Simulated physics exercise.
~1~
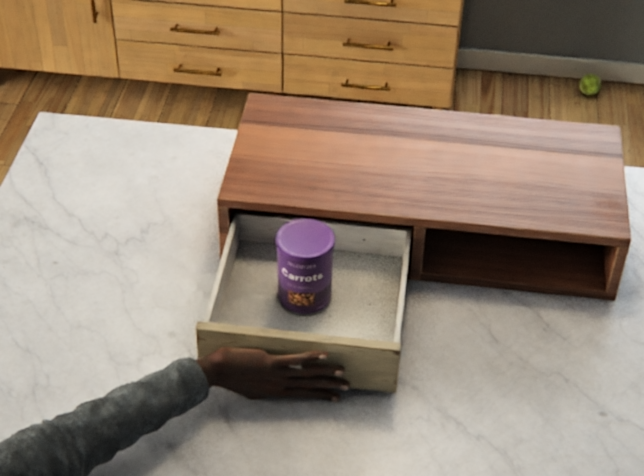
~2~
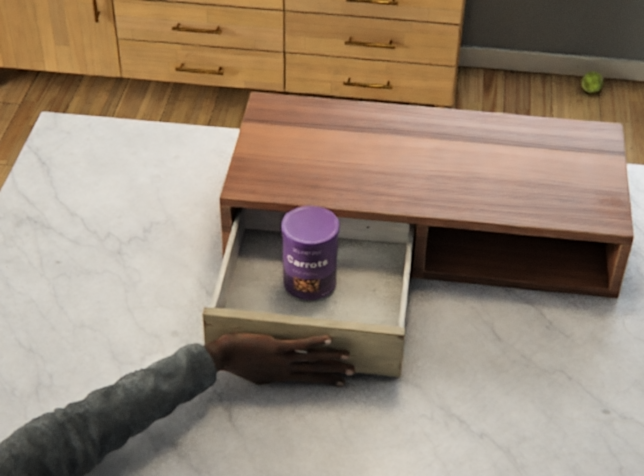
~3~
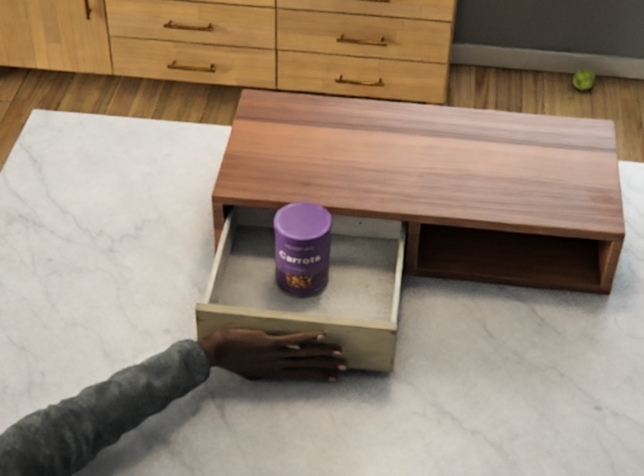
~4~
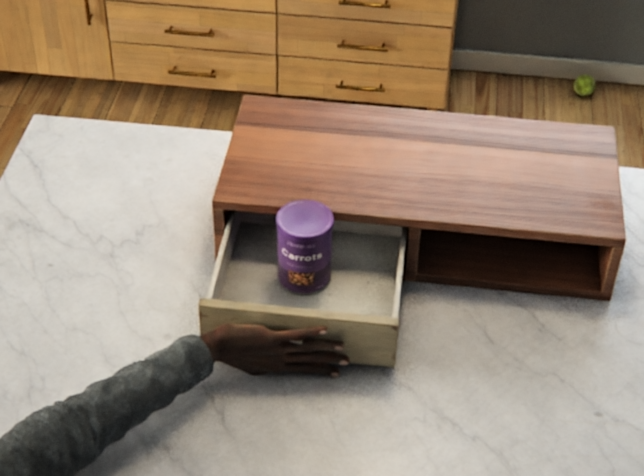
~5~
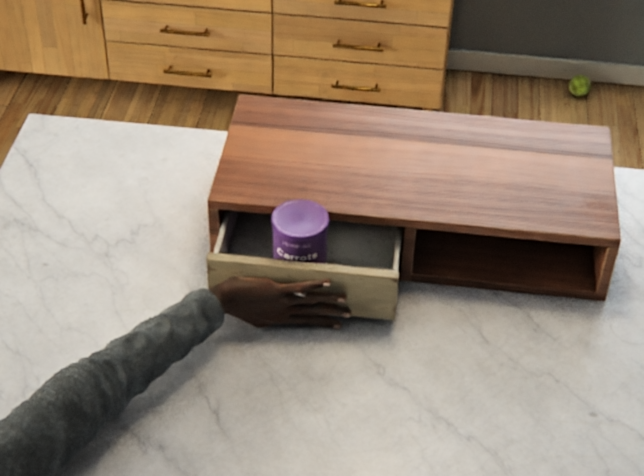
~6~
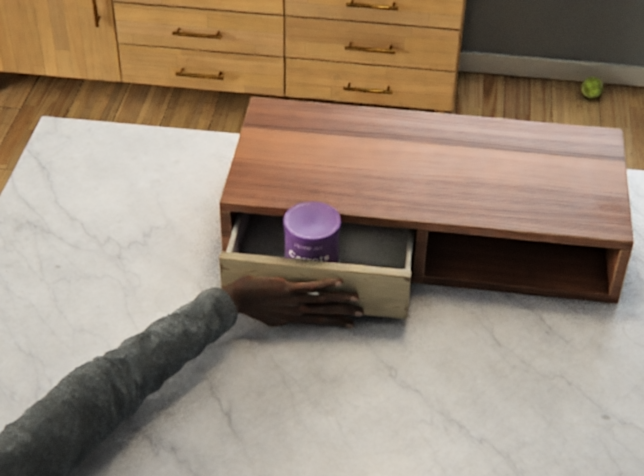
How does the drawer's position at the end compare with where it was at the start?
At the start the drawer is pulled well out from the chest, while at the end it is noticeably further in but still ajar.
At the start, a drawer stands well open at the left of a low wooden chest on a marble-patterned surface, with an upright purple pot labelled Carrots inside. A dark-sleeved arm reaches in from the lower left, its hand against the drawer front. The hand pushes the drawer a little way in, and the pot rides along with it. After barely moving for a moment, the drawer slides further towards the chest, its front hiding more of the pot. It then stops, still ajar, with the pot upright and the hand still on the front.
